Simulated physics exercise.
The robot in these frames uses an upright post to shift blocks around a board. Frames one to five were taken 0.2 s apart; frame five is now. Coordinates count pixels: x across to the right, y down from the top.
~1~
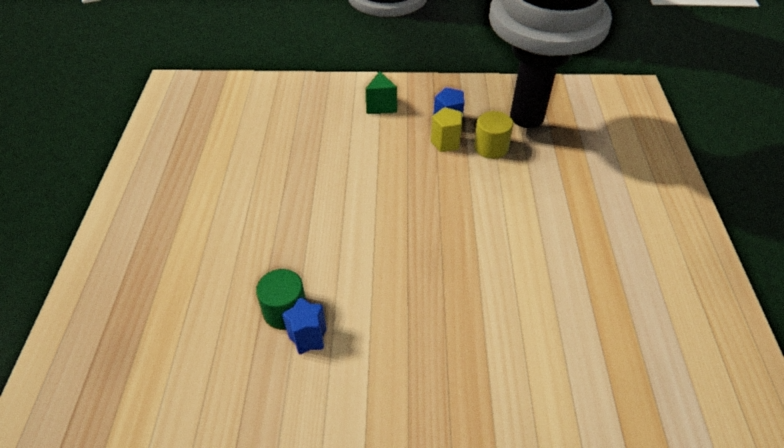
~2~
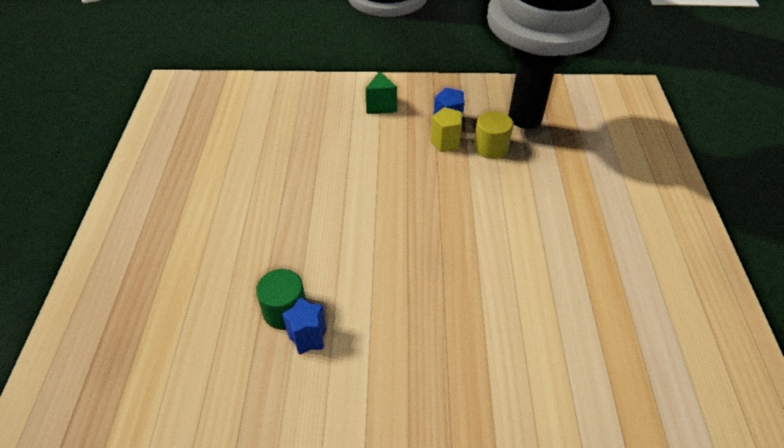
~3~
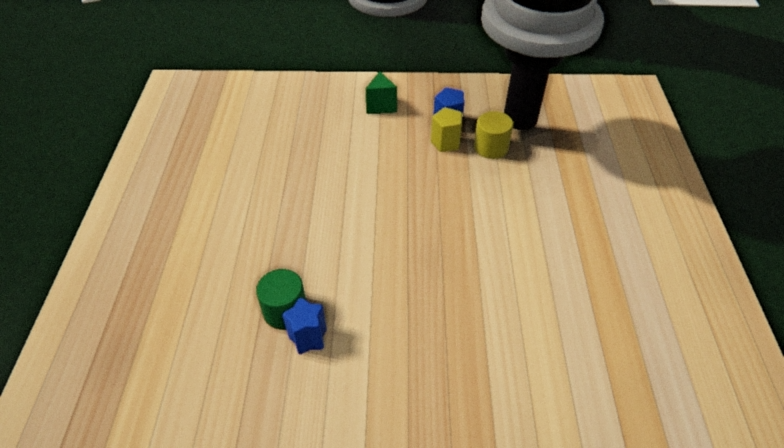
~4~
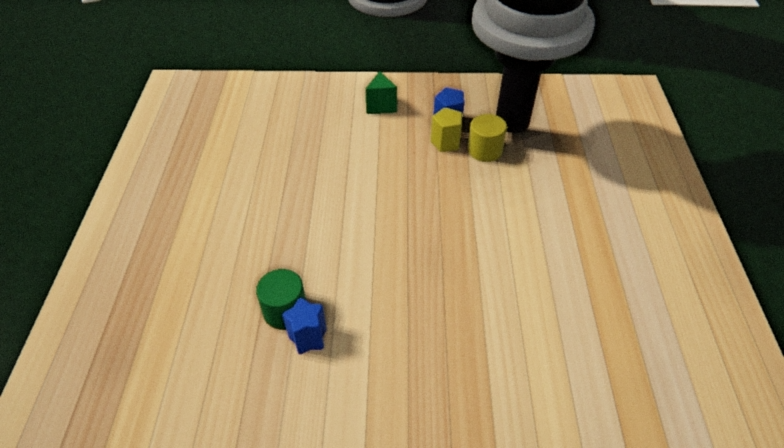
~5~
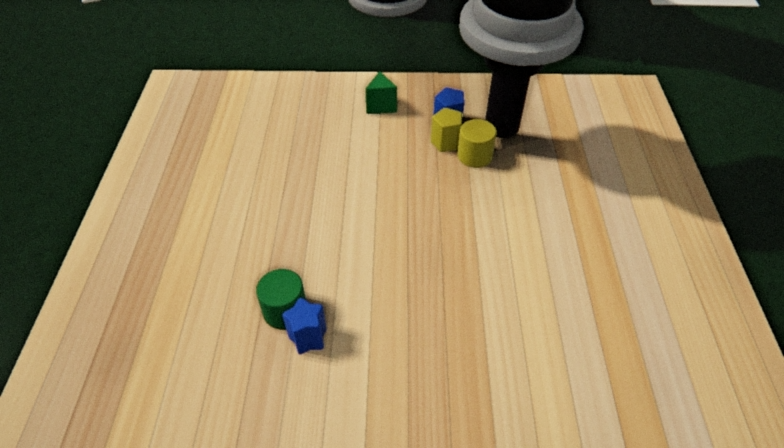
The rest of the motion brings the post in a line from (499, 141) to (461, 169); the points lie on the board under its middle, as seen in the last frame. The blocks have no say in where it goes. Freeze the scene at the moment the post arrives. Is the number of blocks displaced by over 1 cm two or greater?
No - that is not the case.
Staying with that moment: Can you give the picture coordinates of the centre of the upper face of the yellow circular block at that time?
When the path ends, it will be at (434, 158).
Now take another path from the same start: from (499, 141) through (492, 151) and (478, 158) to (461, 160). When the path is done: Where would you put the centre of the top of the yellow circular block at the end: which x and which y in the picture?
It should be at (437, 150) by then.
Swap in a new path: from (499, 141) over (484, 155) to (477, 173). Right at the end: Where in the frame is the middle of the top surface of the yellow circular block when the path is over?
Near (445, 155).
What follows on the original path. Halfway along, post at (482, 141); yellow circular block at (457, 144).
At the end, post at (463, 156); yellow five-sided block in place; yellow circular block at (434, 158).
